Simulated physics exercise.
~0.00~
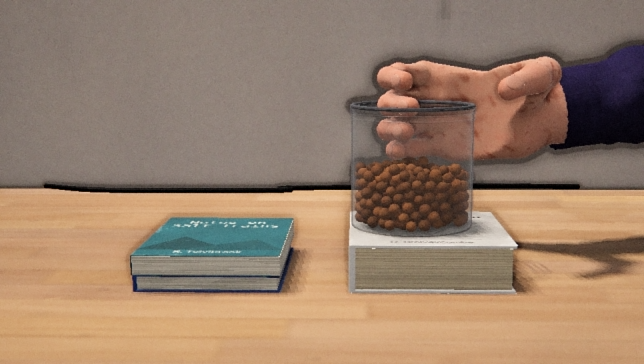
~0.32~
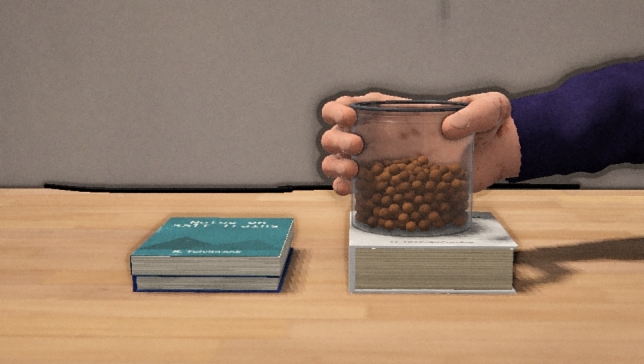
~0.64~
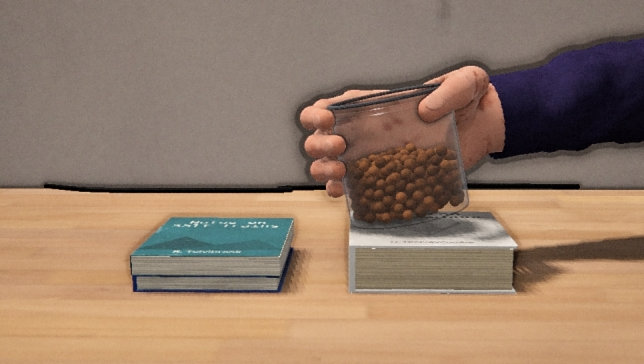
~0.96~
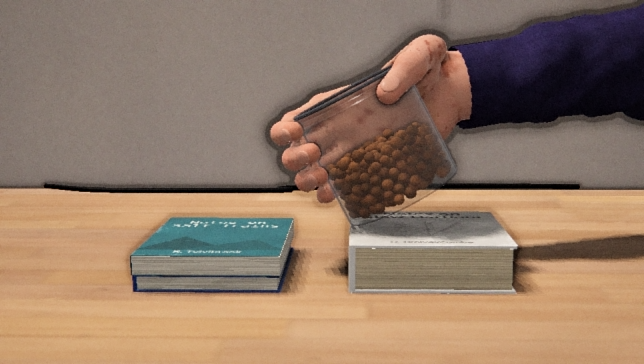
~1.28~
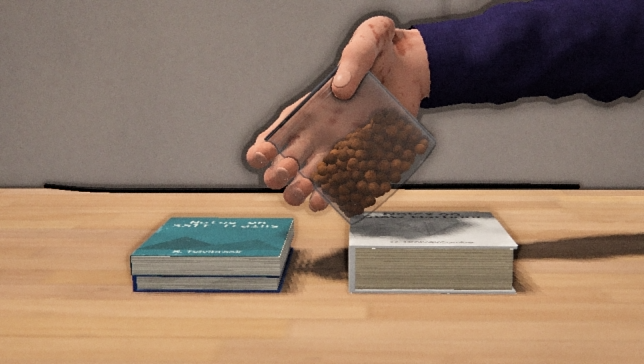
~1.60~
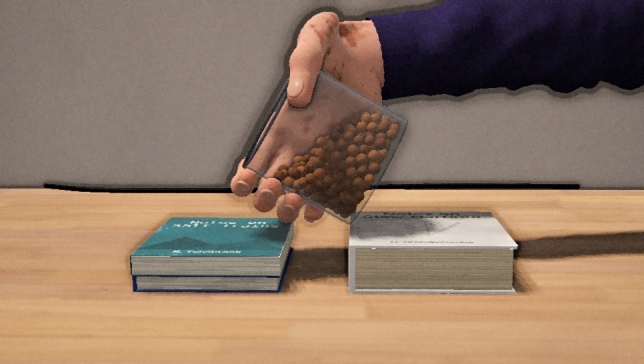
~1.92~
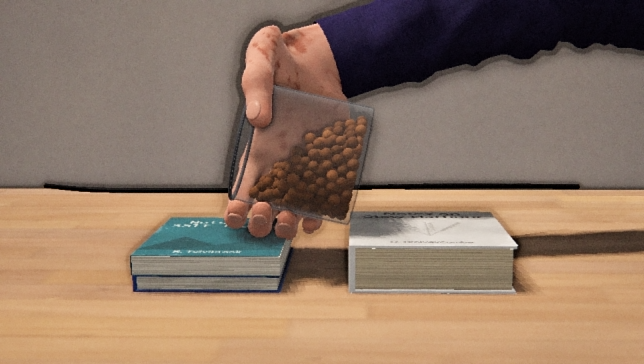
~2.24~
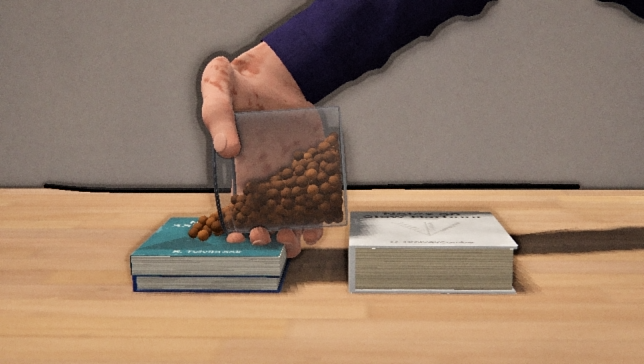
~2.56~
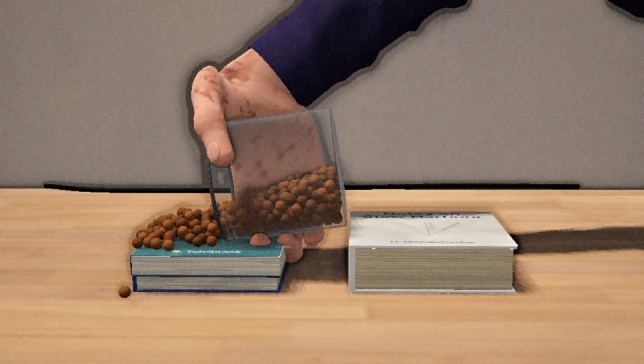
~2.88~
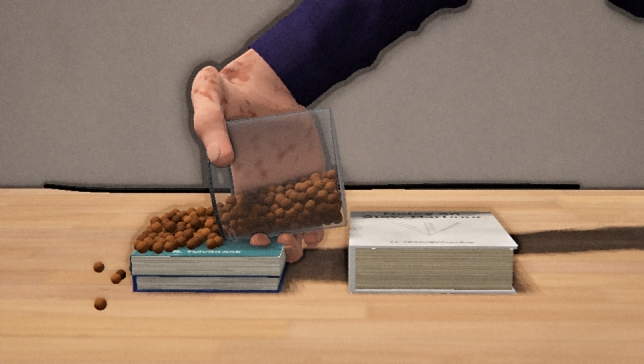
The footage shows a hand gripping a clear open jar of brown balls on a thick book, lifting it and tipping it leftward over a neighbouring stack of books. Held on its side there, the jar spills some balls onto the stack and a few onto the table, while many remain inside.
